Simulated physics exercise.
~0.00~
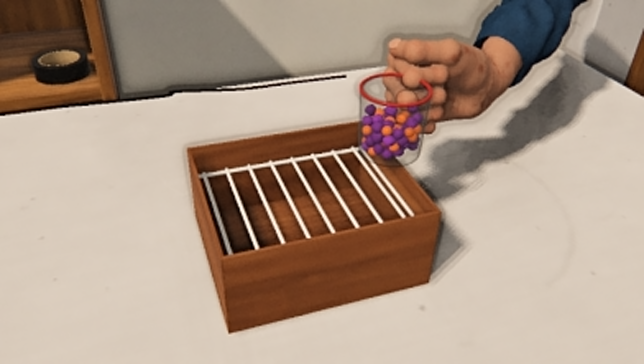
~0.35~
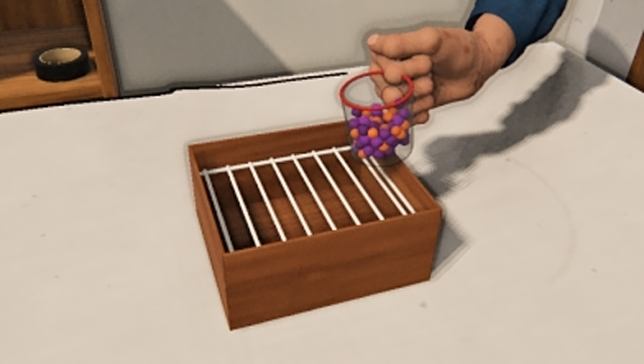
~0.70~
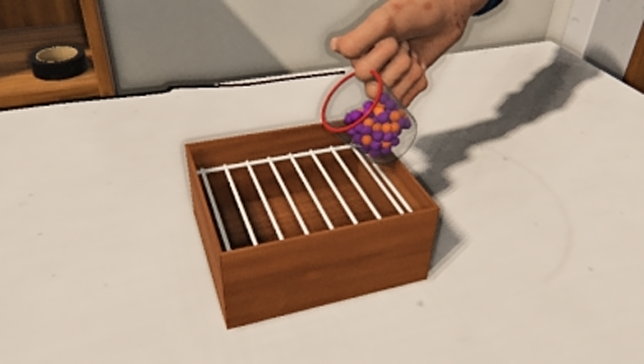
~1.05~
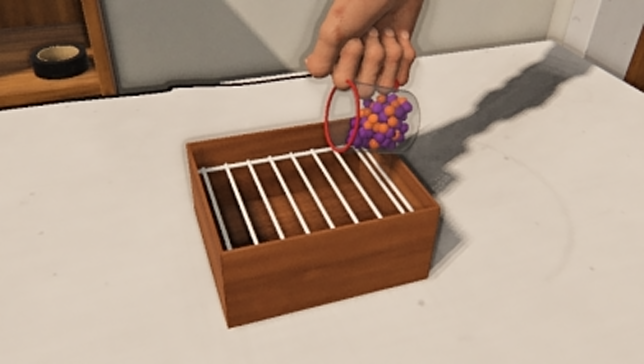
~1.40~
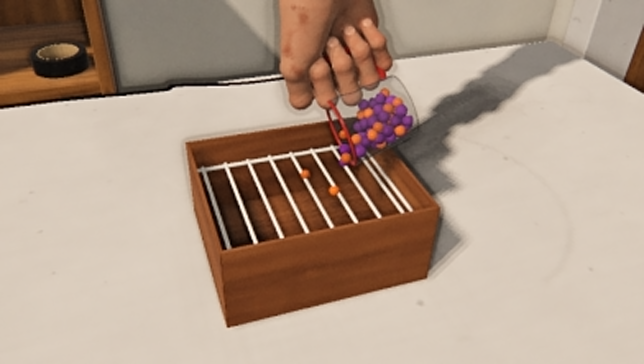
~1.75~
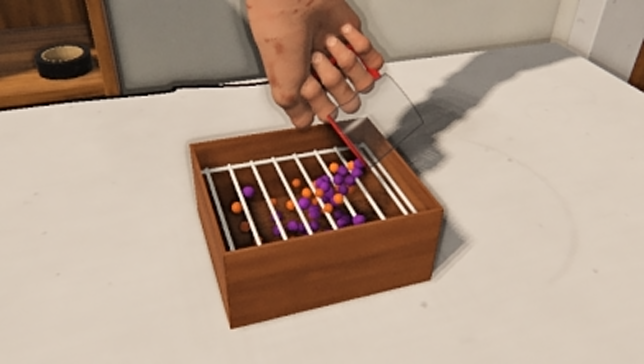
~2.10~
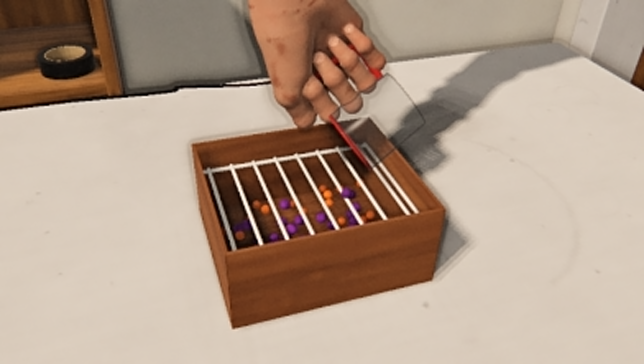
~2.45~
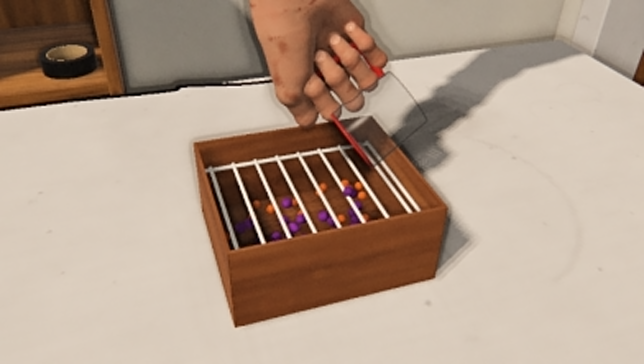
A hand tips a cup of orange and purple balls, which fall through a wire rack into a wooden box.
